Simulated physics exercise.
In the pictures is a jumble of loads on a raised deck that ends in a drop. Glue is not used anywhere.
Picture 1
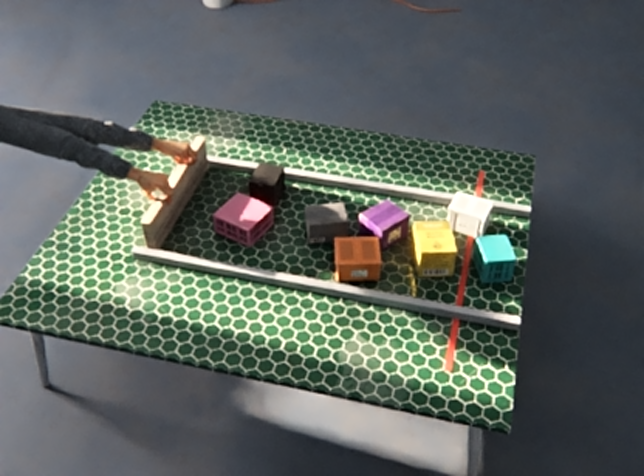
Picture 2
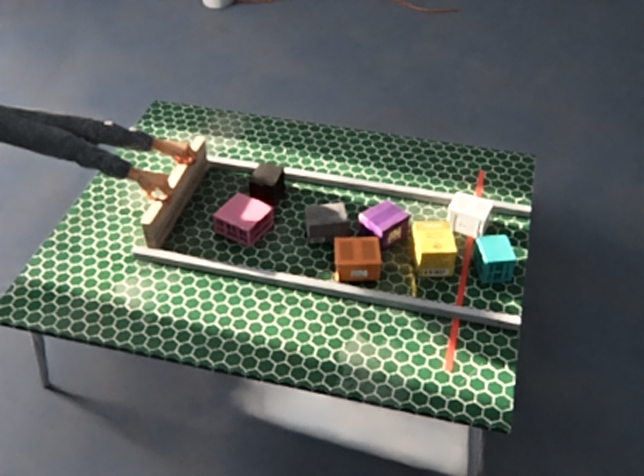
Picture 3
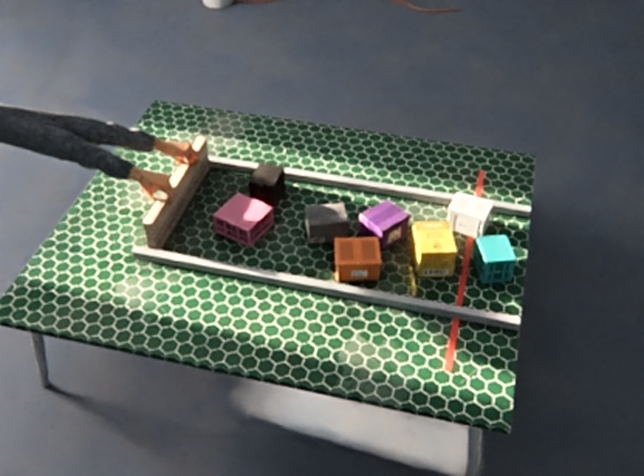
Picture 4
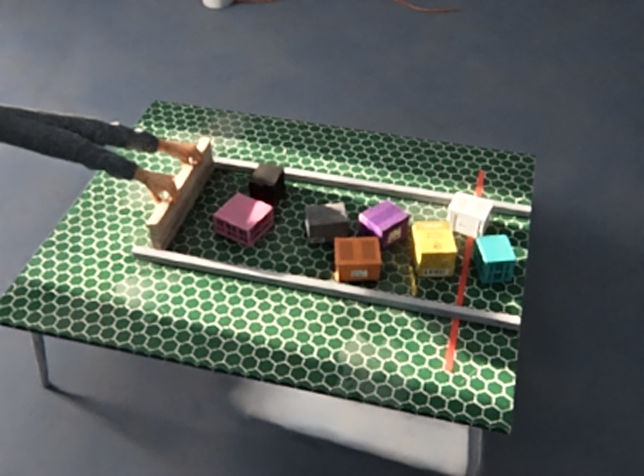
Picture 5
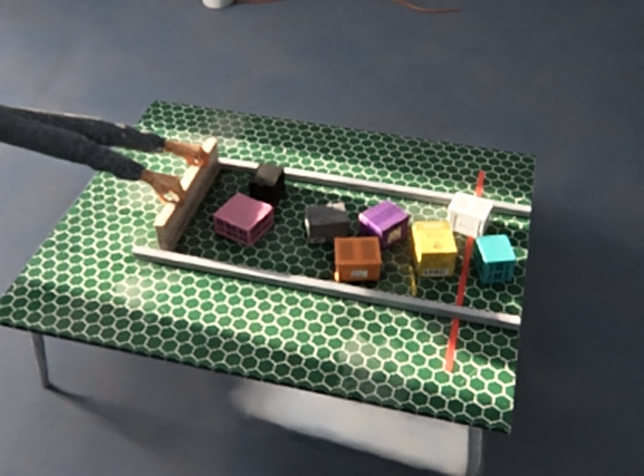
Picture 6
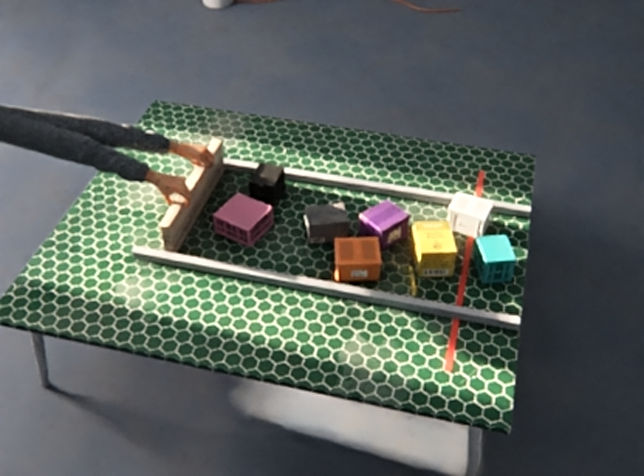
The clip opens on a green, hexagon-patterned table where two hands hold a plank at the left end of two pale rails, with colourful boxes between them and red tape crossing the right side. The hands then slide the plank slightly right, towards the pink and black boxes, while the boxes stay still.
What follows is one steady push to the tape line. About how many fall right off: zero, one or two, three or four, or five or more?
Lost: Three or four.
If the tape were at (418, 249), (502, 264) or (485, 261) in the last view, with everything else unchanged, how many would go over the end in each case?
Taken one after another, the numbers are 1, 5 and 5.
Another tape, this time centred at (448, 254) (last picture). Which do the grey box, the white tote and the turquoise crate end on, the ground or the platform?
First, the grey box is safe; next, the white tote is safe; last, the turquoise crate takes the fall.
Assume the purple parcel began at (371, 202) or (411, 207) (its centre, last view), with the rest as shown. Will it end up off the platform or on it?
Going in order, the first time it is still up there and the second time it is still up there.
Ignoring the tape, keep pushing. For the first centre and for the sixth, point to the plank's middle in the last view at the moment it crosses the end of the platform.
Roughly (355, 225) for the earlier crossing, roughly (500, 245) for the later one.
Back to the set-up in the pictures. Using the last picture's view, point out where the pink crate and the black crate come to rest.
Close to (490, 258); the other close to (488, 220).
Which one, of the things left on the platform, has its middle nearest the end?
White tote - nearest.
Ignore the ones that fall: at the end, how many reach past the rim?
You'd get 1.
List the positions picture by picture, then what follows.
The first picture shows turquoise crate (494, 259); white tote (469, 216); yellow box (433, 249); plank (178, 193); tape (467, 257).
The second picture shows white tote (469, 216); purple parcel (384, 226).
The third picture shows yellow box (433, 249); pink crate (244, 219).
The fourth picture shows turquoise crate (494, 259); grey box (326, 223).
The fifth picture shows white tote (469, 216); black crate (267, 184).
The sixth picture shows turquoise crate (494, 259); white tote (469, 216); yellow box (433, 249); plank (195, 196); tape (467, 257).
Early on, none off yet; turquoise crate at rest near (494, 259); white tote at rest near (469, 216); yellow box travelled a little near (439, 250).
Finally, the number that fall off is three or four; lost, grey box, purple parcel, yellow box and turquoise crate.
